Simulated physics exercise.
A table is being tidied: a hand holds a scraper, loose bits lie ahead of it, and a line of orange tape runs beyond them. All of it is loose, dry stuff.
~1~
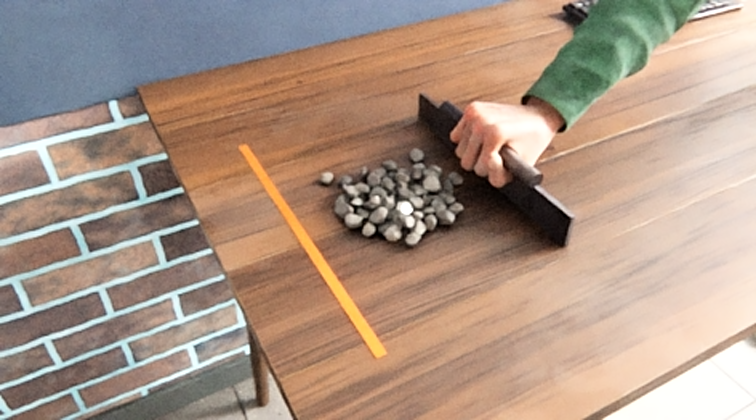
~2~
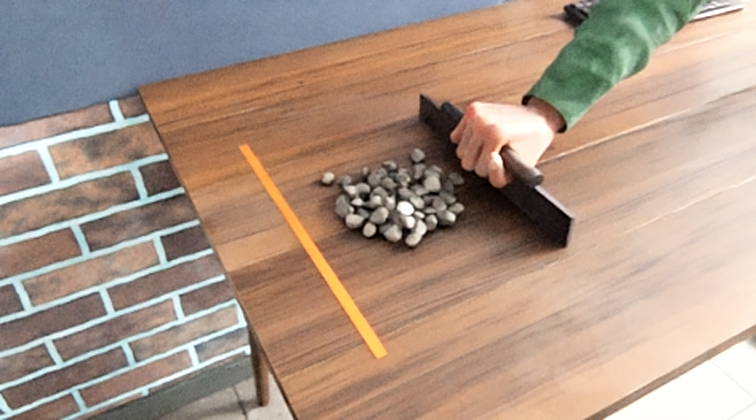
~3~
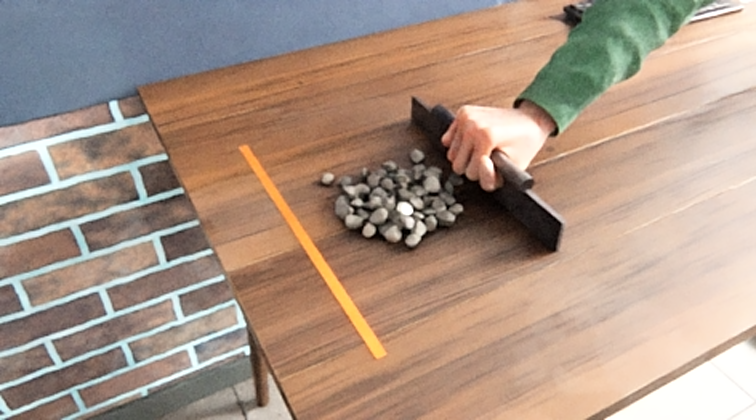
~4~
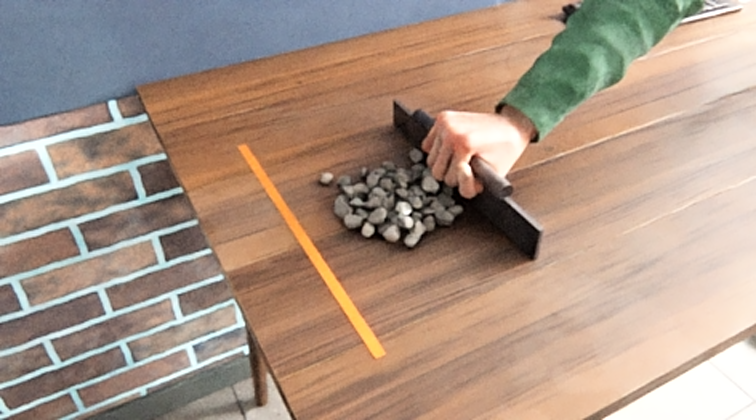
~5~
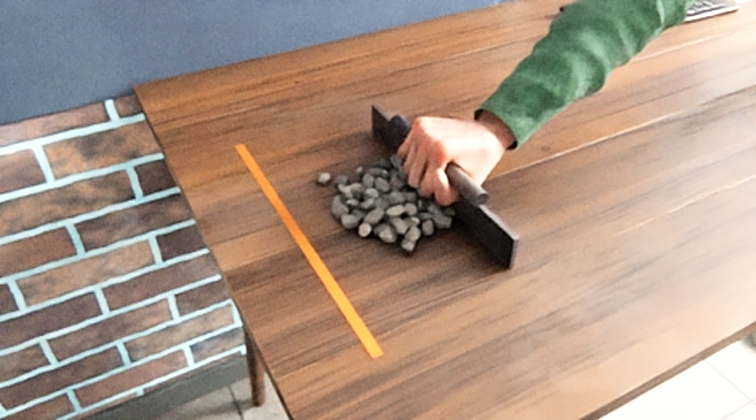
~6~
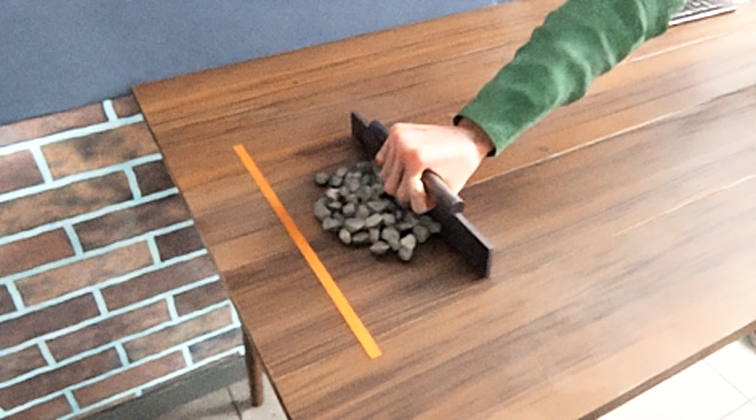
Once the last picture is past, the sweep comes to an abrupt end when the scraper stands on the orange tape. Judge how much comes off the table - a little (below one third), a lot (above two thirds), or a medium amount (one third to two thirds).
A little, below one third.
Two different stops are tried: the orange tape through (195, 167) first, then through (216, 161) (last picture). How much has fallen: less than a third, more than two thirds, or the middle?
Try 1 - beyond two thirds; try 2 - in the middle band.
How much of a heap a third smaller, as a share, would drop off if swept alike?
It would be roughly 10 percent.
Shortly afterwards, scraper still moving, near (349, 189); heap all on the table, its front near (268, 246).
Next, scraper stopped at the orange tape; heap only a few over the edge.
Some moments later, scraper stopped at the orange tape; heap a little over the edge.
In the end, scraper stopped at the orange tape; heap a little over the edge.
